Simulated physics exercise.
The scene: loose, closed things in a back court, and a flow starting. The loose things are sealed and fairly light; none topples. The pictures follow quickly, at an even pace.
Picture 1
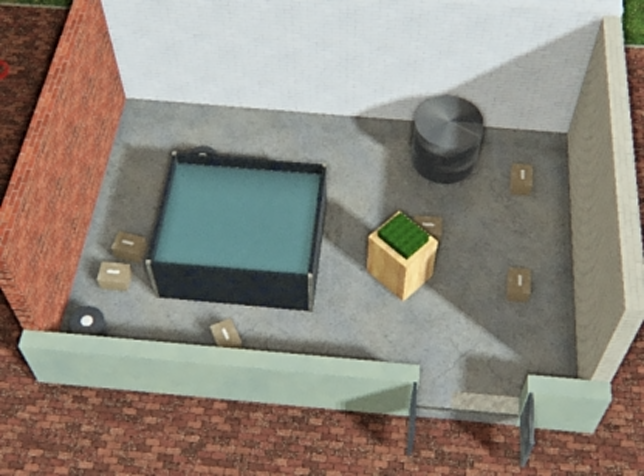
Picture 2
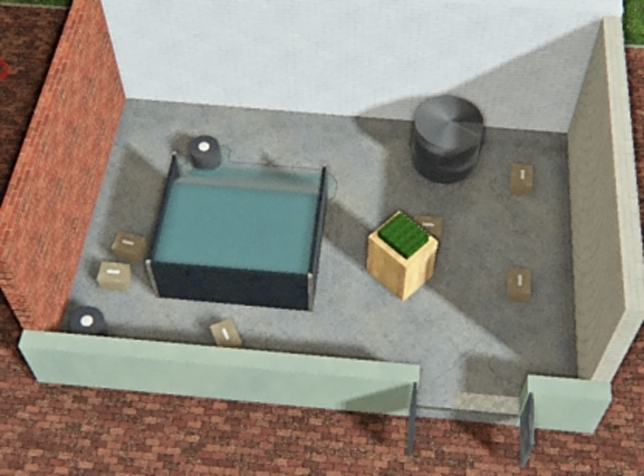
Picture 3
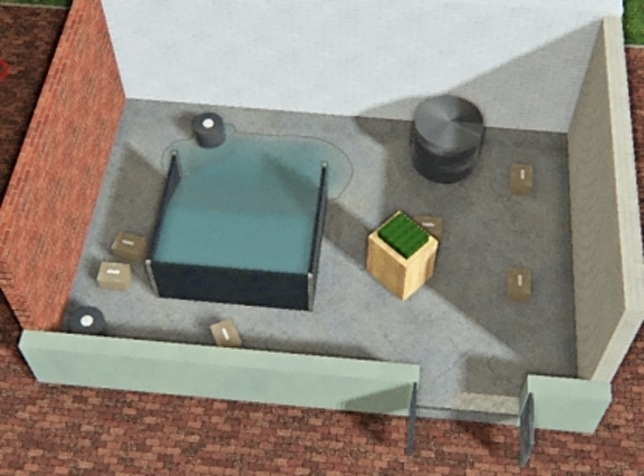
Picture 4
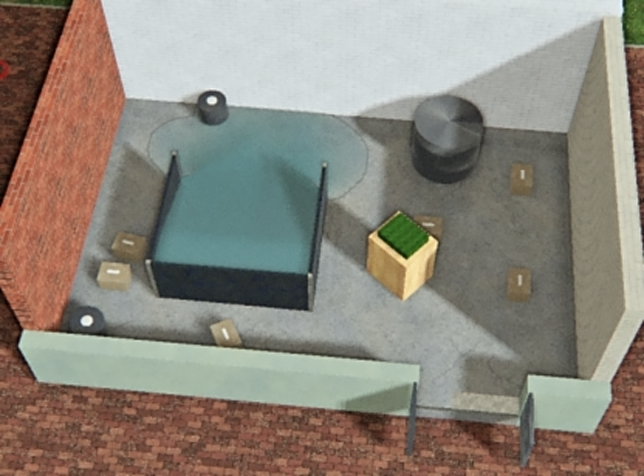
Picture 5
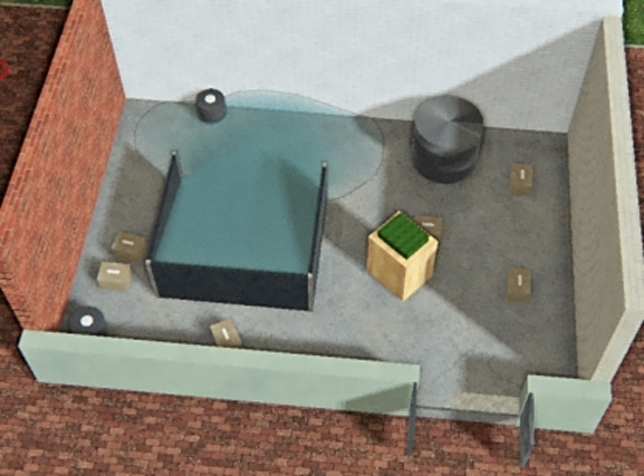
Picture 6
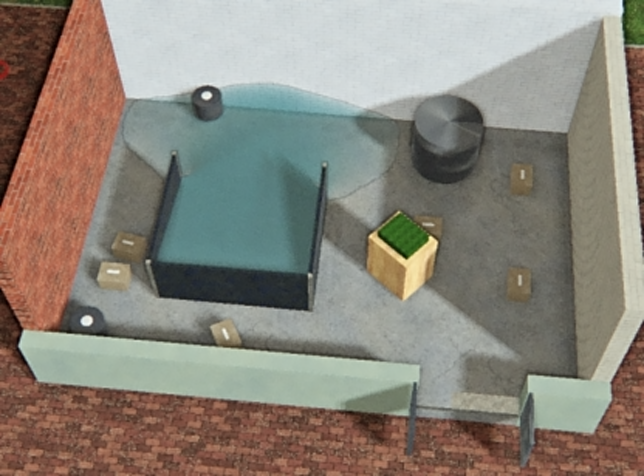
Water spreading from the open back of a dark tank across a walled courtyard, pushing a small dark tub toward the white wall.
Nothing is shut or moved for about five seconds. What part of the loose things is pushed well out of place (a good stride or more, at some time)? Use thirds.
That comes to at least two thirds.
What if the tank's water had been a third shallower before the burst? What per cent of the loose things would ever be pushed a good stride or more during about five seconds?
Close to 80 %.
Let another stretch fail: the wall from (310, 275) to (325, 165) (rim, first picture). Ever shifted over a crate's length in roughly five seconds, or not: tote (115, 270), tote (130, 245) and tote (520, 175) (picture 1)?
In turn: Less than that, less than that, pushed that far.
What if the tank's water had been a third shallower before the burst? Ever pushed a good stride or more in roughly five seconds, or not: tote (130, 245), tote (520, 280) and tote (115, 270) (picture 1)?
One after the other: Shifted that much, yes, moved that far.
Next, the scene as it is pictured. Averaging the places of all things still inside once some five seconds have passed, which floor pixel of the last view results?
Roughly at (354, 331).
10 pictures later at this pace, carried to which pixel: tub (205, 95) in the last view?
Near (138, 189).
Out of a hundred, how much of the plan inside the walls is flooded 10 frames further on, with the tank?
I make it 50 per cent.
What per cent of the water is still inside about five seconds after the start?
Near 98 in a hundred.
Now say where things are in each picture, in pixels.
A tub at (202, 157), on the bottom; a tote at (522, 175), on the bottom; 0 of 8 have shifted, in the first picture.
A tub at (204, 147), on the bottom, close to its start; a tote at (522, 175) rests on the ground; 1 of 8 have shifted, in the second picture.
A tub at (208, 124) rests on the ground, a stride from its start; a tote at (522, 175), on the bottom; 1 of 8 have shifted, in the third picture.
A tub at (212, 101), on the bottom, a stride from its start; a tote at (522, 175), on the bottom; 1 of 8 have shifted, in the fourth picture.
A tub at (210, 99), afloat, a stride from its start; a tote at (522, 175), on the bottom; 1 of 8 have shifted, in the fifth picture.
A tub at (207, 96), afloat, a stride from its start; a tote at (522, 175) rests on the ground; 1 of 8 have shifted, in the sixth picture.
A moment on, 1 of 8 are well off their spots; 1 afloat.
Next, 1 of 8 are well off their spots; 1 afloat.
Later, 4 of 8 are well off their spots; 4 afloat.
In the end, 7 of 8 are well off their spots, and 7 have been at some point; 8 afloat.
